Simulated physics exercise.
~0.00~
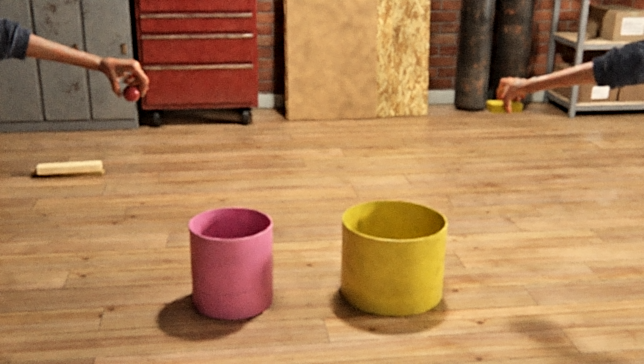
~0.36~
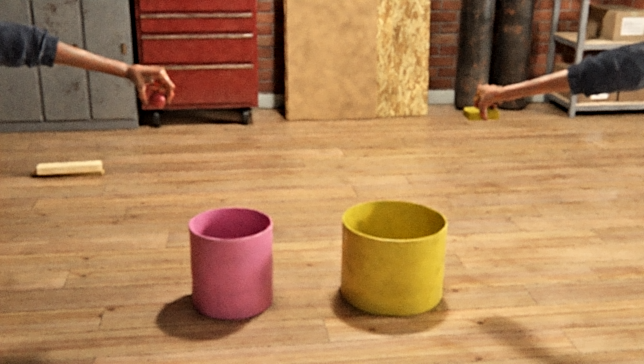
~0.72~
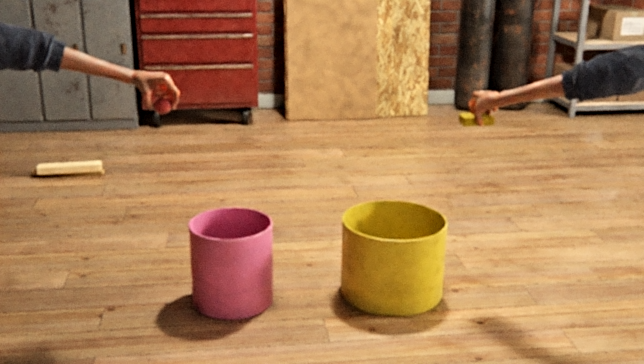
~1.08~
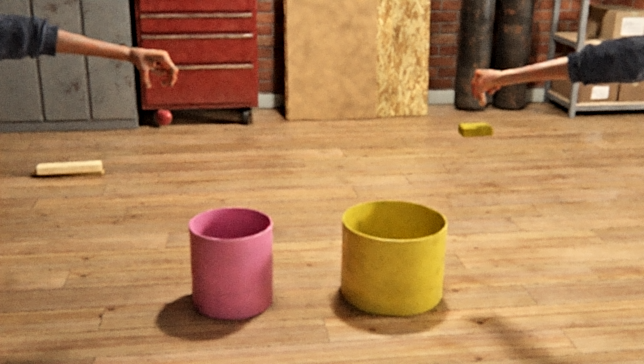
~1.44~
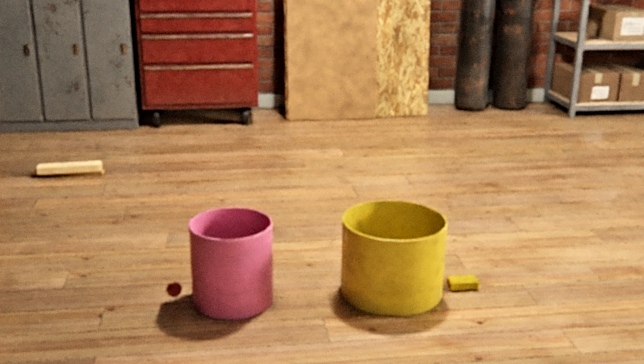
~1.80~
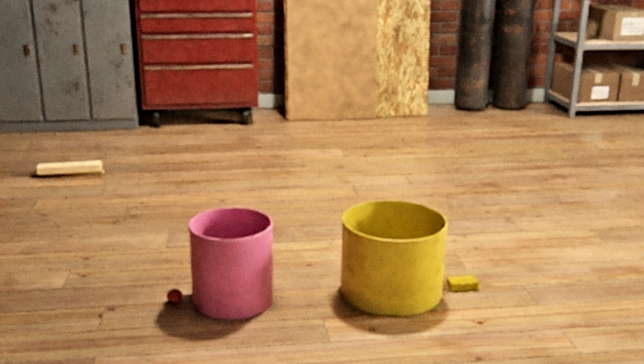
Two hands moving inward and releasing a red tomato and a yellow sponge, both landing on the floor outside pink and yellow bins.
